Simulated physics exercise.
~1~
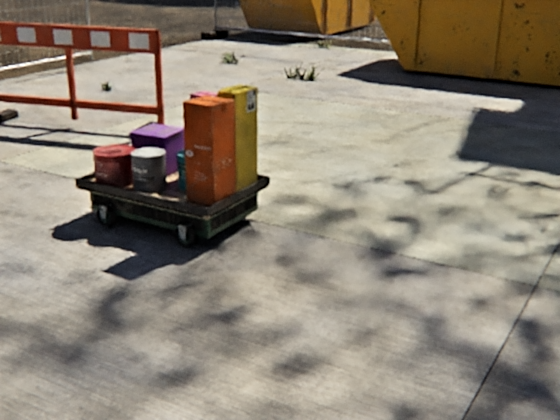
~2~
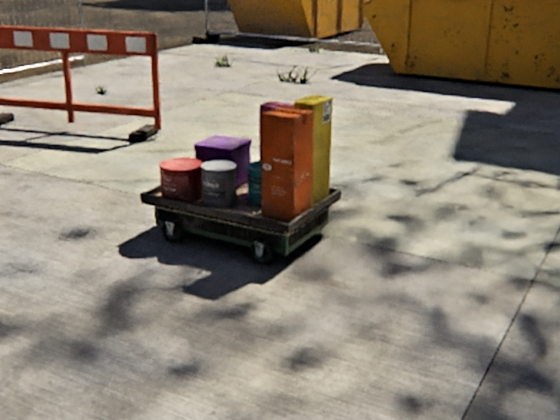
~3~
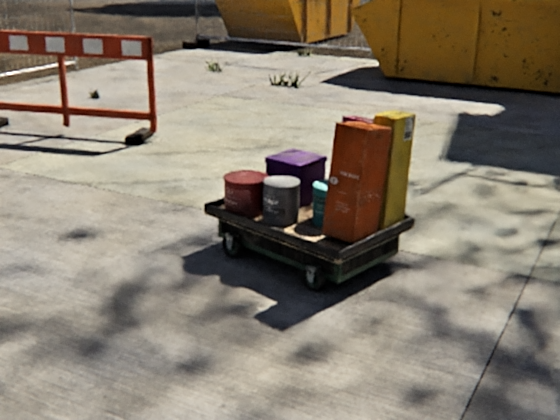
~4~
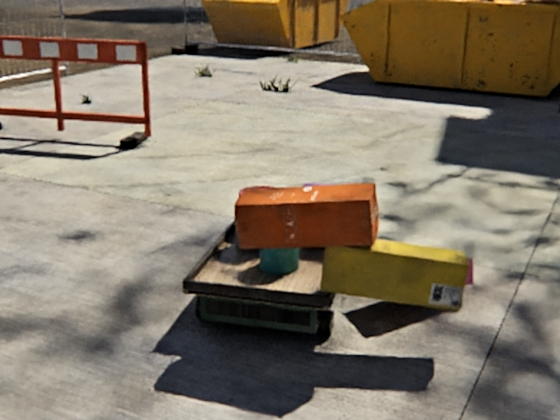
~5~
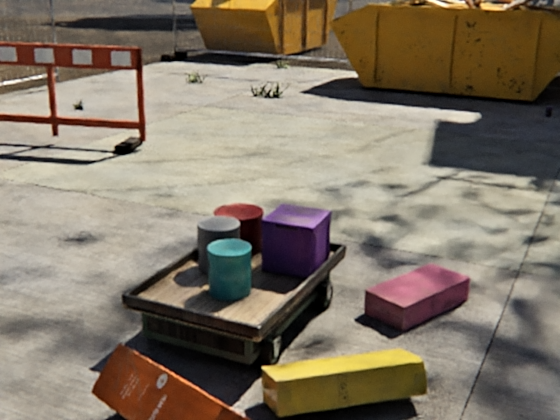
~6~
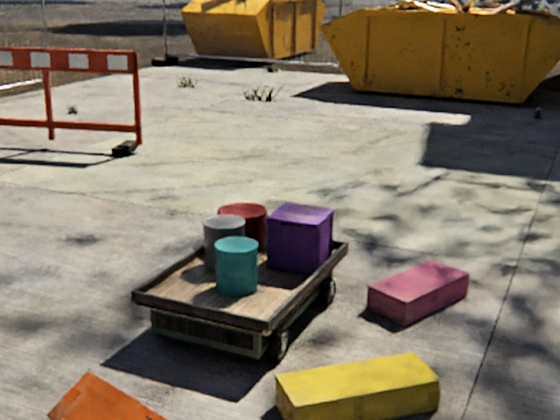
A flat cart carrying a purple tote, three pails and tall orange, yellow and pink boxes rolls to the right across sunlit concrete, past an orange and white barrier and yellow skips. As it starts to turn toward the viewer, the tall boxes begin to tip. The cart swings round further, and the orange box topples across the deck while the yellow one falls over the side. The cart comes to rest with the pails and tote still aboard. The pink box lies to its right, while the yellow and orange boxes end on the ground in front.
